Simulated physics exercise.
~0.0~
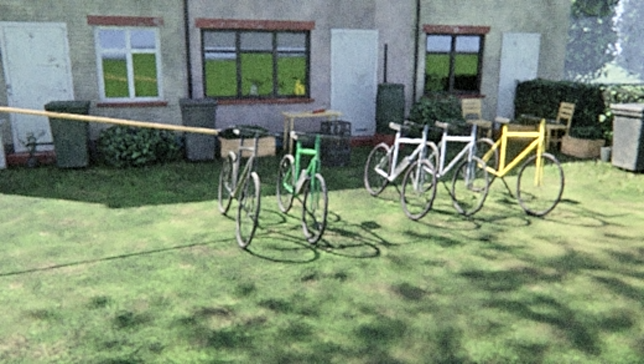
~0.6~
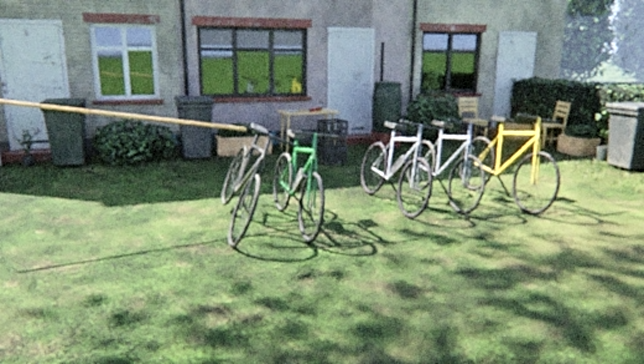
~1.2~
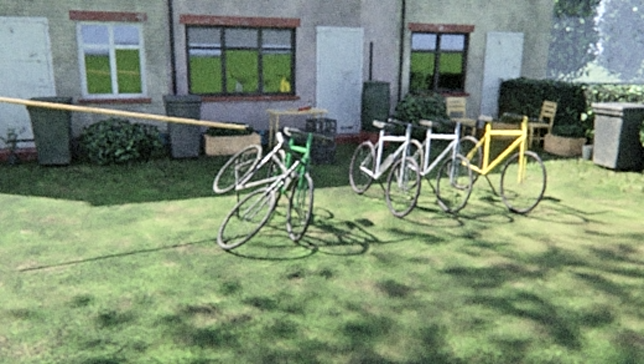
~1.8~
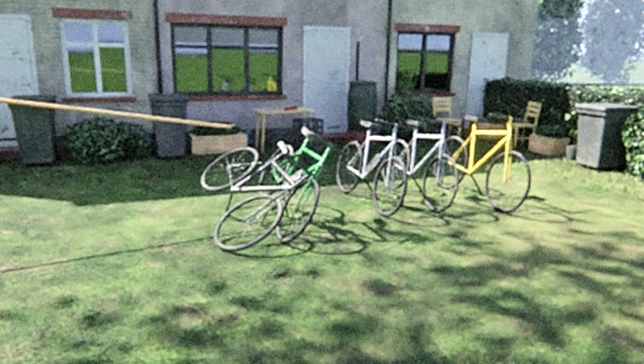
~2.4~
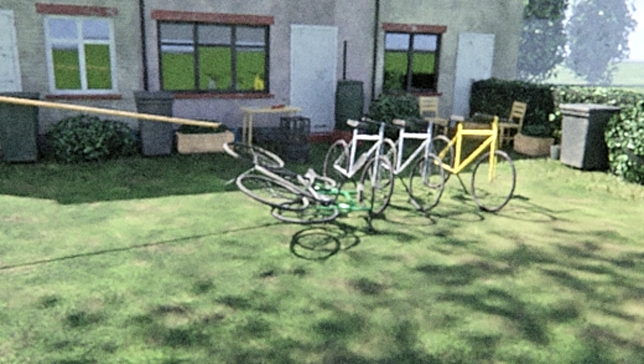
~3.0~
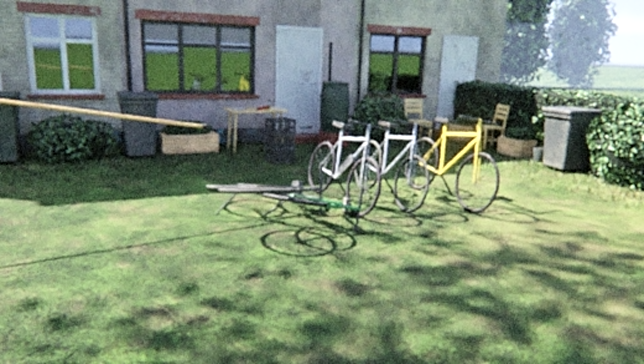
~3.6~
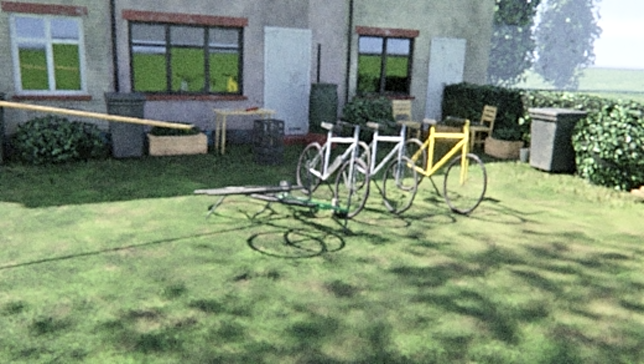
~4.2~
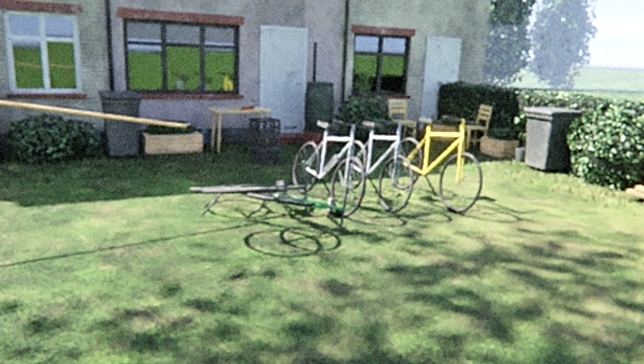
Row of bicycles on a lawn, the first tipping into the green one, both falling flat while three others stay standing.
